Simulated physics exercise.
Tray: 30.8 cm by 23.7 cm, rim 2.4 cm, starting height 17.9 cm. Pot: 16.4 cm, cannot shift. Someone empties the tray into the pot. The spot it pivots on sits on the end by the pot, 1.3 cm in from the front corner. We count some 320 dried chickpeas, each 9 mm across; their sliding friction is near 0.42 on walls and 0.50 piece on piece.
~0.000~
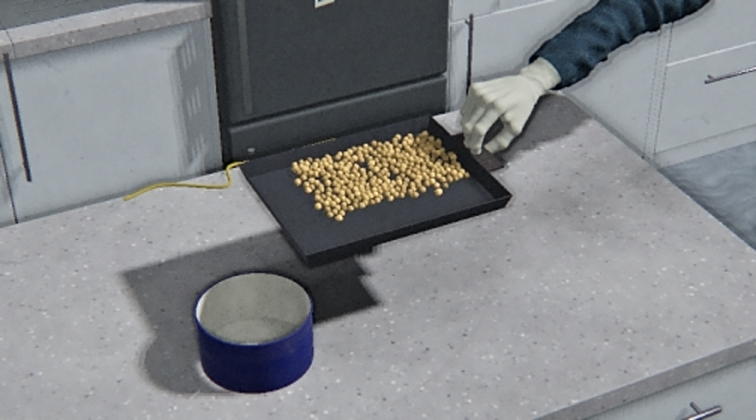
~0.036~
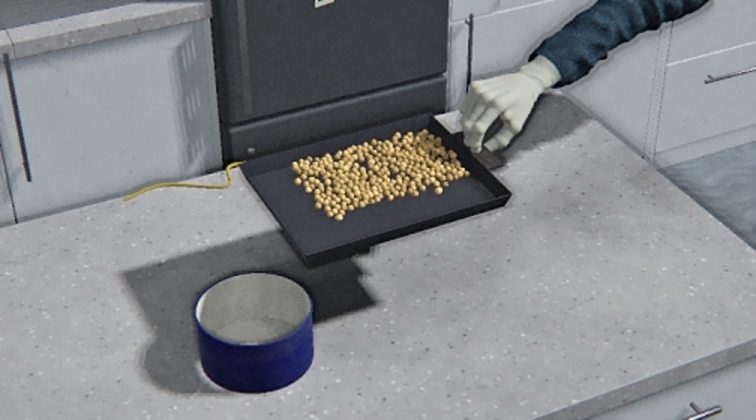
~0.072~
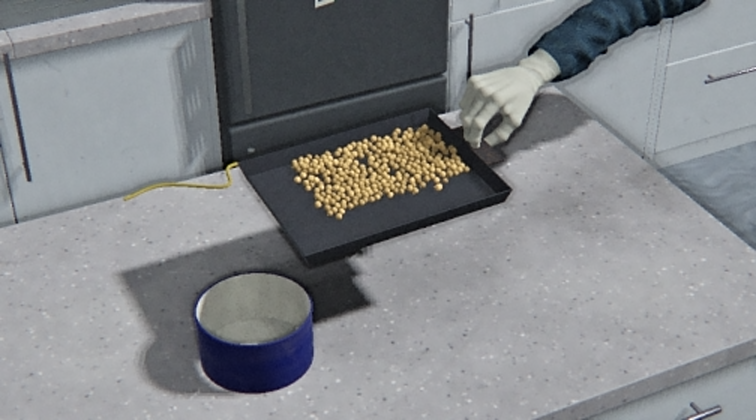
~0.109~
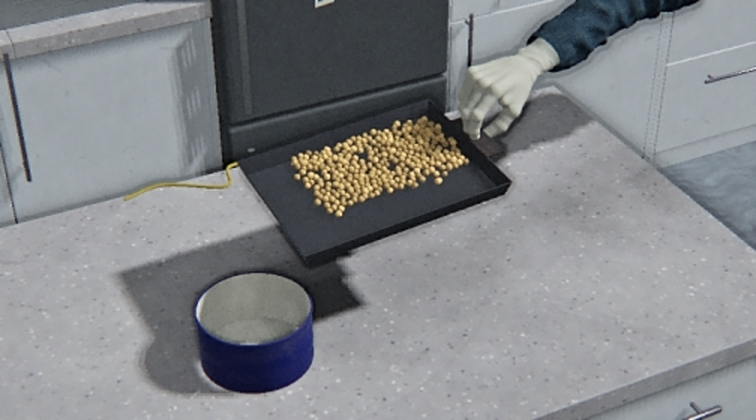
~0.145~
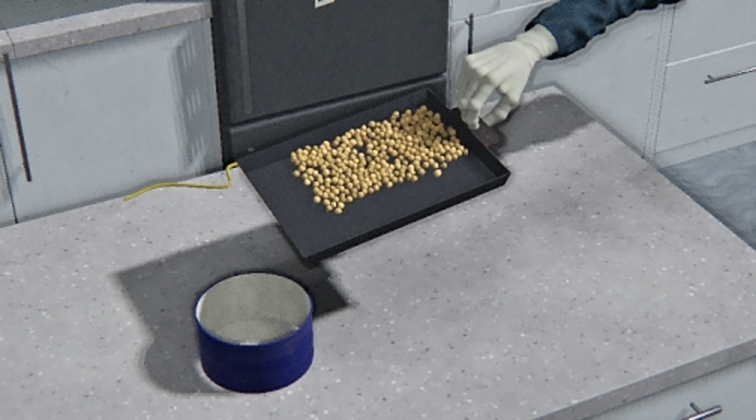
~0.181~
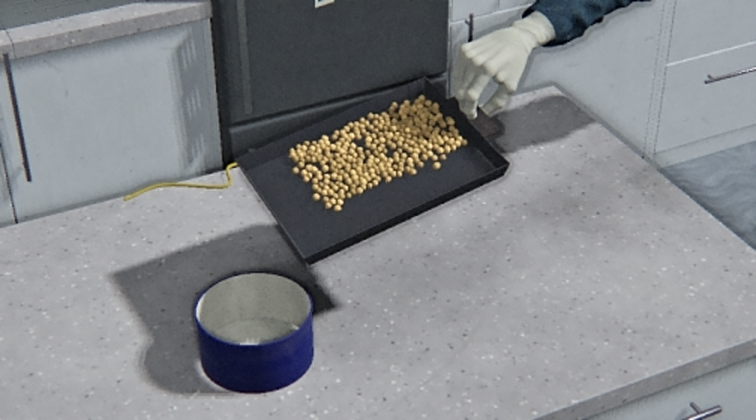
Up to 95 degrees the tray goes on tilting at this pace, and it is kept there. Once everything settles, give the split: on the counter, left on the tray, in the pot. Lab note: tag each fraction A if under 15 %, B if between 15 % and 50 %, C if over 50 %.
Counter = B, tray = A, pot = C.
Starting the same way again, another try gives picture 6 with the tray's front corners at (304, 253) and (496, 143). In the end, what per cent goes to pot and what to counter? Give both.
The pot gets 55 and the counter 45.
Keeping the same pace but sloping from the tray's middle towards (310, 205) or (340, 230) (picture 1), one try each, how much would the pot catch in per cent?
That would be close to 25 per cent, then close to 30 per cent.
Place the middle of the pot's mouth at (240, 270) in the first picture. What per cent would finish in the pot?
The share would be some 25 per cent.
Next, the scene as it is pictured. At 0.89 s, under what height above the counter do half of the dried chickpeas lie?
Median height: Approx. 18 cm.
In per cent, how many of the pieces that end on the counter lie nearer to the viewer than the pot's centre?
Share: Some 60 %.
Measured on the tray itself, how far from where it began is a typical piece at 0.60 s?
Displacement on the tray: About 11 cm.
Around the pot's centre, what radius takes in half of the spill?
I'd say close to 20 centimetres.
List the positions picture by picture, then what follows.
Tray tilt 0 degrees, front corners at (309, 250) and (505, 194); middle of the pieces at (382, 173); pot at (254, 307), in the first picture.
Tray tilt 1 degrees, front corners at (309, 251) and (505, 192); middle of the pieces at (382, 172), in the second picture.
Tray tilt 2 degrees, front corners at (308, 251) and (505, 188); middle of the pieces at (382, 169), in the third picture.
Tray tilt 5 degrees, front corners at (308, 251) and (504, 181), lowest corner left front; middle of the pieces at (381, 163), in the fourth picture.
Tray tilt 8 degrees, front corners at (307, 252) and (503, 172), lowest corner left front; middle of the pieces at (381, 157), in the fifth picture.
Tray tilt 11 degrees, front corners at (306, 253) and (502, 163), lowest corner left front; middle of the pieces at (379, 150); pot at (254, 307). The tray's pace is about 95 degrees a second, in the sixth picture.
Then, at 0.60 s, tilt 51 degrees; the tray holds 100 %, the pot 0 %.
After 0.89 s, tilt 79 degrees; the tray holds 55 %, the pot 15 %.
Then, at 1.27 s, tilt 95 degrees; the tray holds 0 %, the pot 70 %.
At rest (1.9 s), counter 20 %, tray 0 %, pot 80 %.
